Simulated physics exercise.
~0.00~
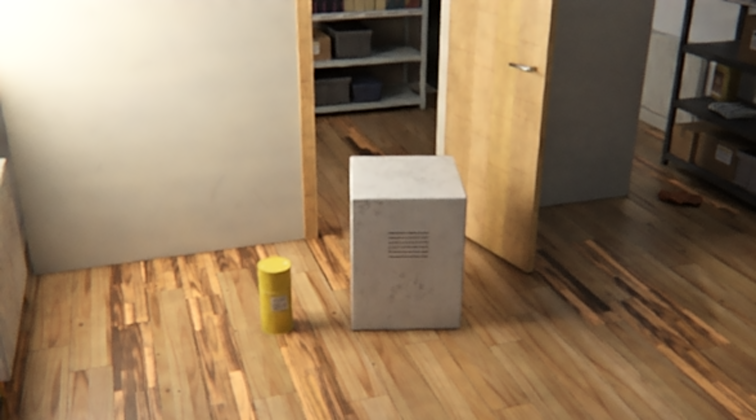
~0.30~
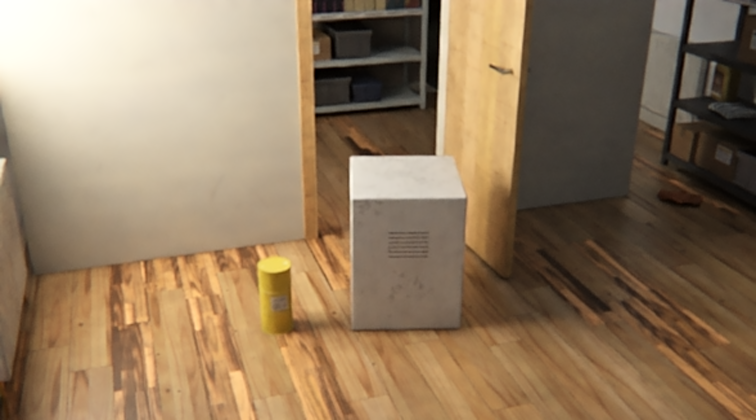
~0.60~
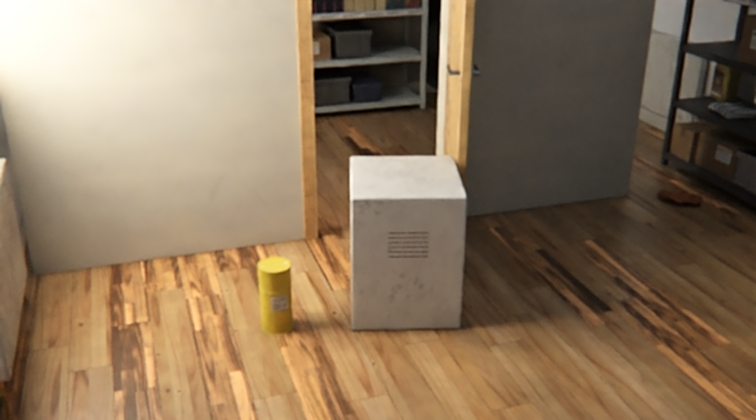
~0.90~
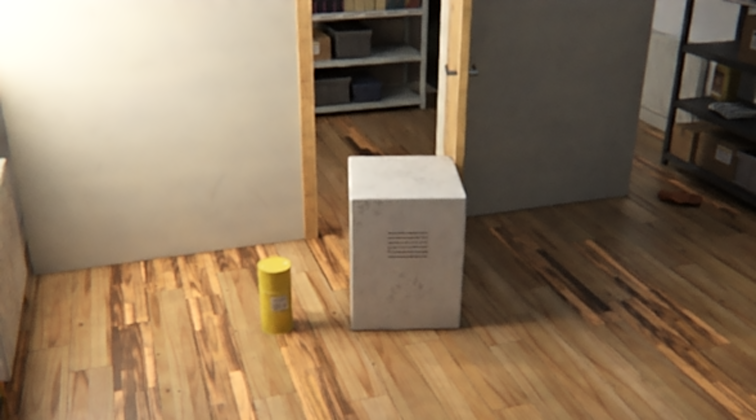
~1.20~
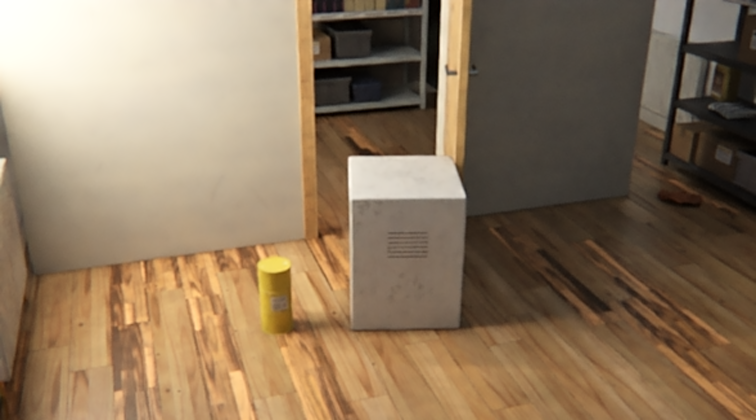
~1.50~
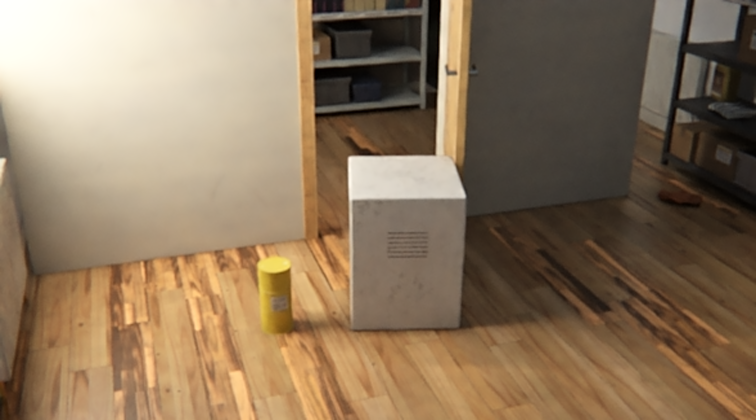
The wooden door swung partway toward its frame, turning until it was nearly edge-on behind the white appliance, then stopped and stayed well open, while the appliance and the yellow canister on the wooden floor never moved.
